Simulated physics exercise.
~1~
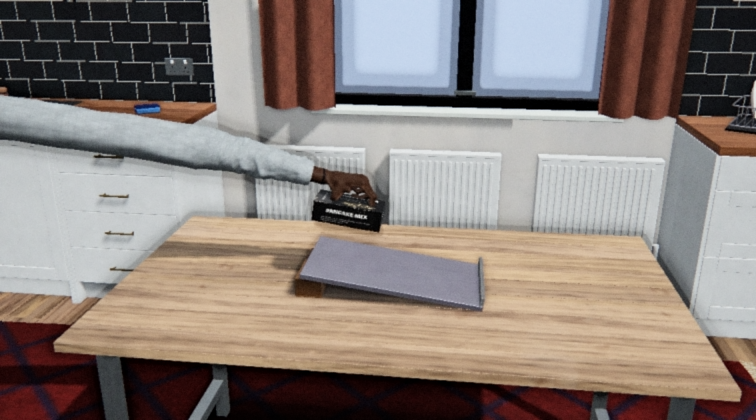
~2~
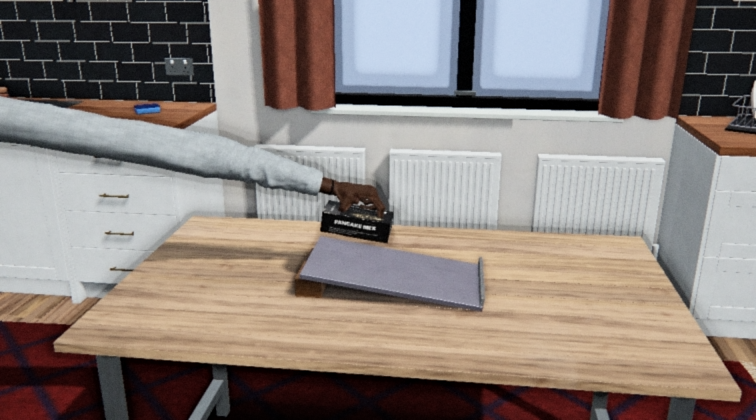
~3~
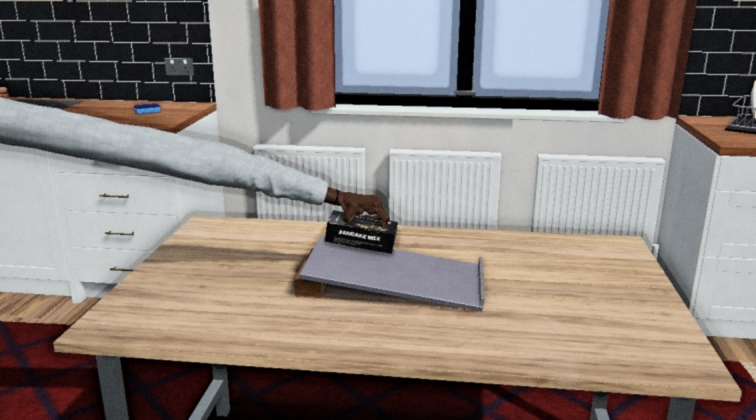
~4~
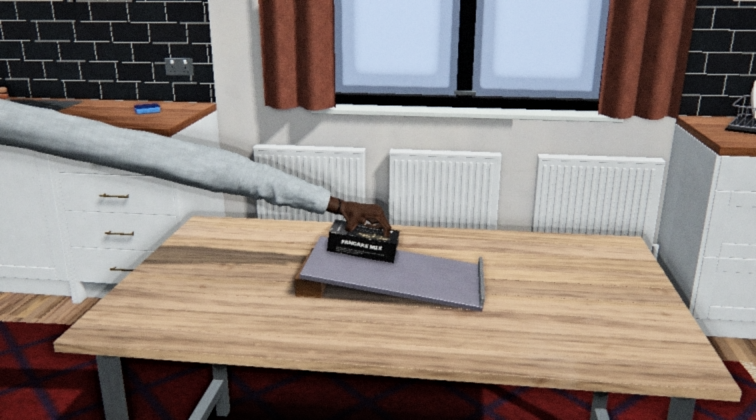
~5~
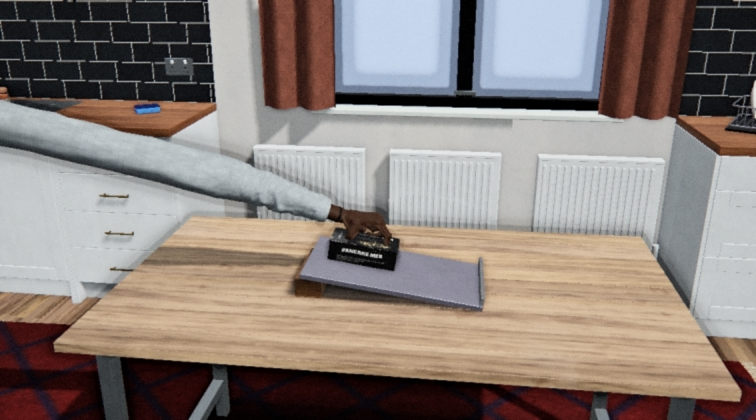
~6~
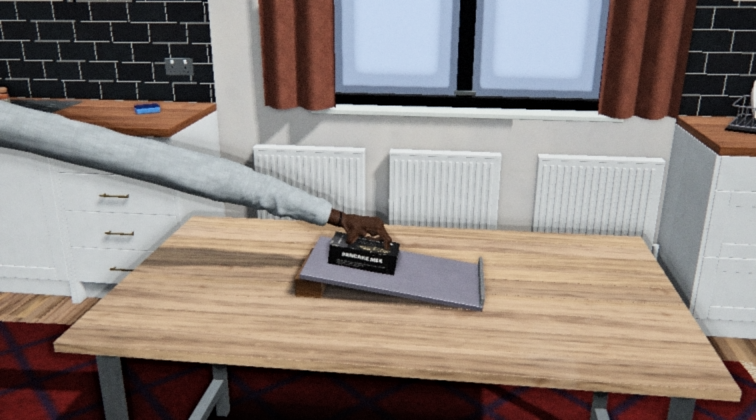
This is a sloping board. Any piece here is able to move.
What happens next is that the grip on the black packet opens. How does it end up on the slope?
It ends up where it was.
Then, 0.20 s past the last view, nothing moves.
Then, 0.50 s past the last view, black packet resting near (364, 253).
Finally, it is still in place. Final places as the last picture's camera would see them, black packet near (364, 253). The black packet keeps its place.
